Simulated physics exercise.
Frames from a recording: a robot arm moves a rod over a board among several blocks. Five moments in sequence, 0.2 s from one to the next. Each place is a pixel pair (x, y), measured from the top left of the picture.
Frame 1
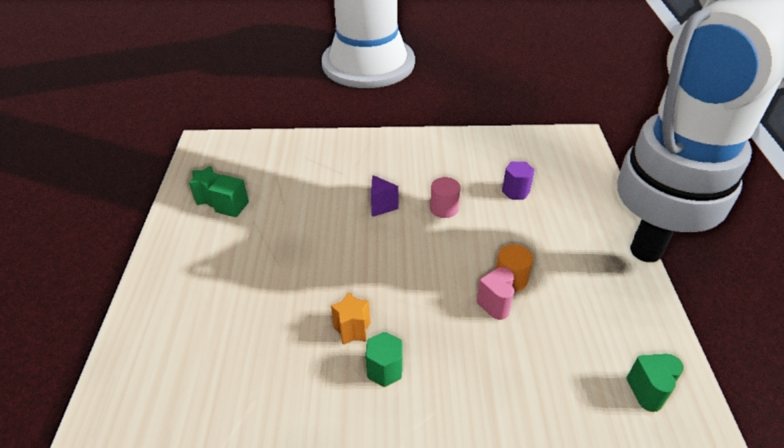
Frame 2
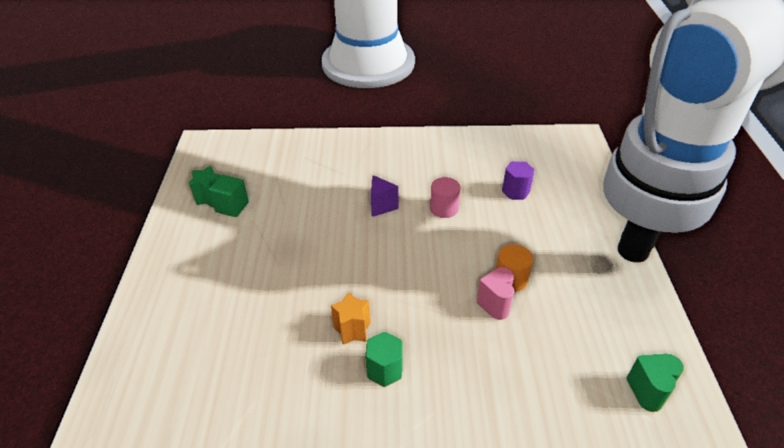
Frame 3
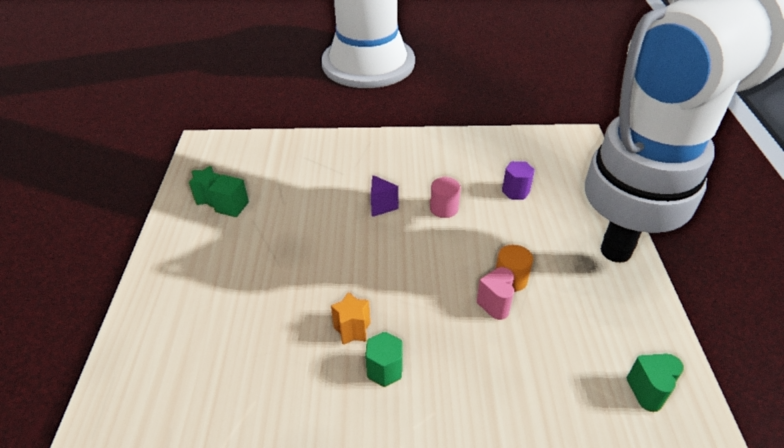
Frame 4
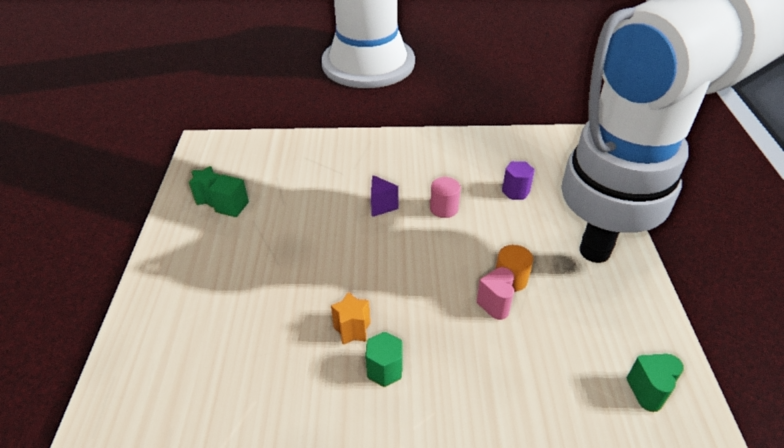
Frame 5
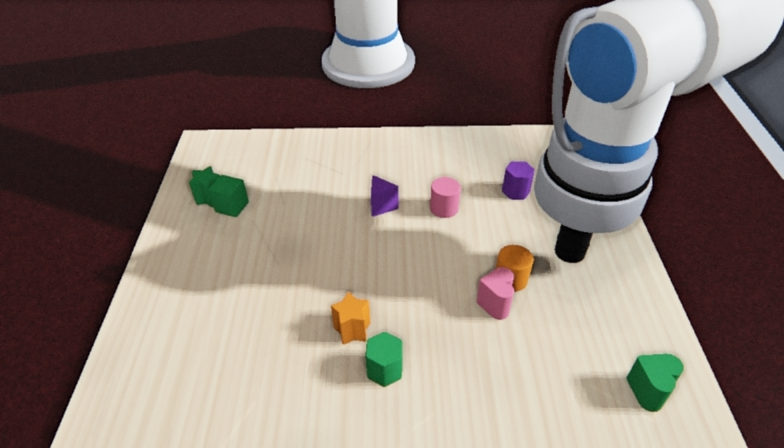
The footage shows a robot arm on the right side of a light wooden board scattered with colored blocks, moving its black rod steadily left toward an orange cylinder and a pink heart, while all the blocks stay still.
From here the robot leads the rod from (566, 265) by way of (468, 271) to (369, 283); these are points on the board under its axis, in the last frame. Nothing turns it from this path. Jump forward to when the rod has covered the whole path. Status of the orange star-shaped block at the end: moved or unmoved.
Left in place.
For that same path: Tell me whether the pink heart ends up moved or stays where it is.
It is carried off its spot.
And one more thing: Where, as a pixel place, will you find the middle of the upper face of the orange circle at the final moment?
About (452, 276).
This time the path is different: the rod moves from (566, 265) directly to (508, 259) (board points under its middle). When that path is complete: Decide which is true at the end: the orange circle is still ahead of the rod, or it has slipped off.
Lost on the way.
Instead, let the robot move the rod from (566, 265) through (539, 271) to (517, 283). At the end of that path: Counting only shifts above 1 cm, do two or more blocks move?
Short answer: Yes.
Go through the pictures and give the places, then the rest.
In the first frame, tip of the rod at (645, 252), middles of tops, orange star-shaped block at (351, 307), pink heart at (500, 281), orange circle at (516, 256).
In the second frame, rod at (632, 253), nothing pushed.
In the third frame, rod at (615, 253), nothing pushed.
In the fourth frame, rod at (594, 253), nothing pushed.
In the fifth frame, rod at (569, 253), orange star-shaped block at (351, 307), pink heart at (500, 281), orange circle at (516, 256).
The first path, step by step. One third of the way, rod at (502, 256); pink heart at (490, 292), turned 40° anticlockwise; orange circle at (483, 263).
Two thirds of the way, rod at (435, 262); pink heart at (488, 295), turned 55° anticlockwise; orange circle at (452, 276).
At the end, rod at (369, 271); orange star-shaped block unmoved; pink heart at (488, 295), turned 55° anticlockwise; orange circle at (452, 276).
